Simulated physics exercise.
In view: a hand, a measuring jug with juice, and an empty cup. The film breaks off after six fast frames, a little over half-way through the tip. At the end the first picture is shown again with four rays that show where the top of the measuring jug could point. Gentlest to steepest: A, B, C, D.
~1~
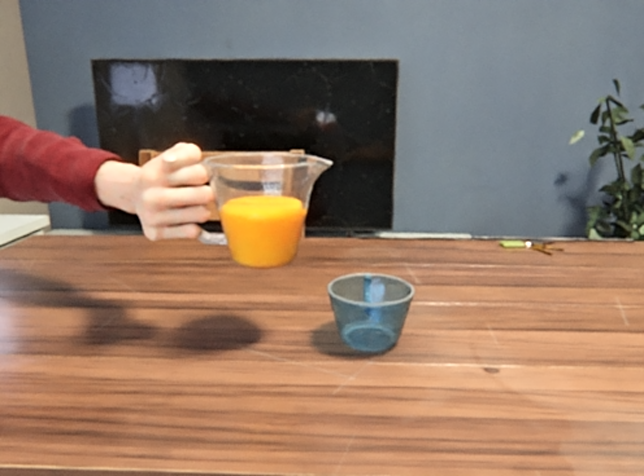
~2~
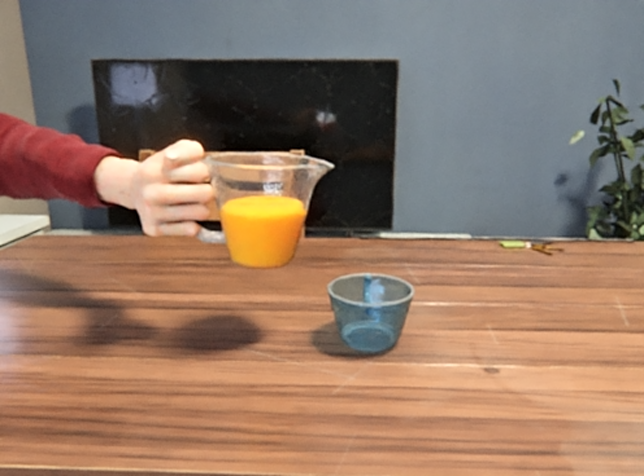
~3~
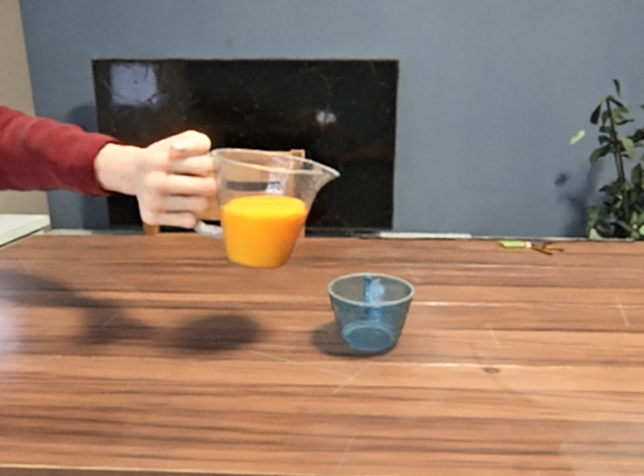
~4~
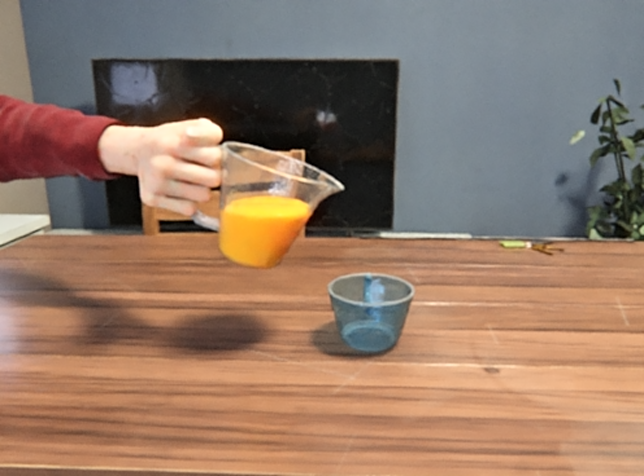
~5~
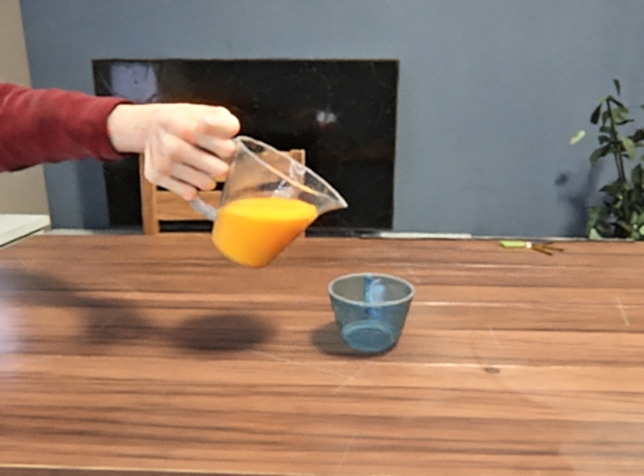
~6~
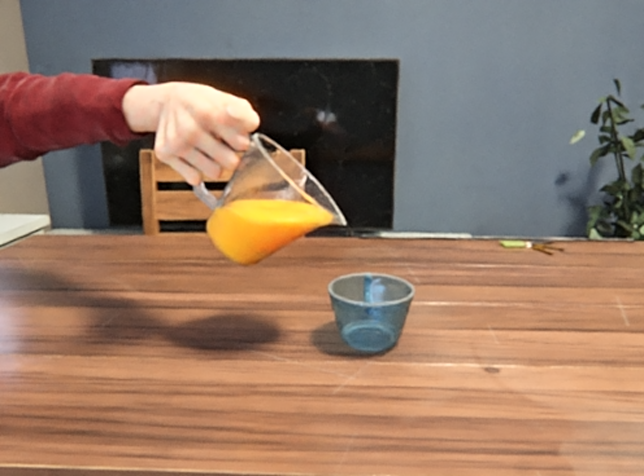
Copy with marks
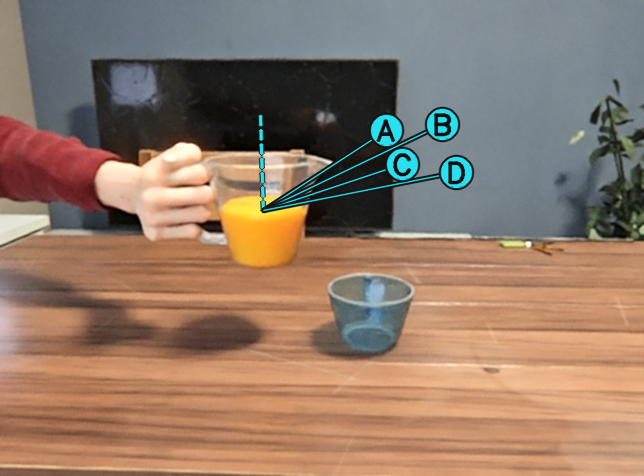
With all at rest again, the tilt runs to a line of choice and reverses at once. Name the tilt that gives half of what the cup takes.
The best tilt is B.
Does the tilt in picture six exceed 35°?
Yes.
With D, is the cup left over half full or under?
Over.
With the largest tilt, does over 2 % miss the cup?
Yes, it does.
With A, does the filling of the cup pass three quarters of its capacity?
No, less.
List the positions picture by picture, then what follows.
Upright, lip at (330, 163); rim of the cup round (371, 287); nothing has left yet.
Tipped about 2°, lip at (332, 166); nothing has left yet.
Tipped about 9°, lip at (337, 174); nothing has left yet.
Tipped about 19°, lip at (343, 188); nothing has left yet.
Tipped about 31°, lip at (345, 205); nothing has left yet.
Tipped about 44°, lip at (344, 223); nothing has left yet.
On the marked copy, A at (372, 139); B at (426, 131); C at (386, 169); D at (439, 175).
Choosing A, the cup ends with about 32 % of what it can hold; 3 % of the juice is spilt.
Choosing B, the cup ends with about 50 % of what it can hold; 6 % of the juice is spilt.
Choosing C, the cup ends with about 60 % of what it can hold; 14 % of the juice is spilt.
Choosing D, the cup ends with about 71 % of what it can hold; 19 % of the juice is spilt.
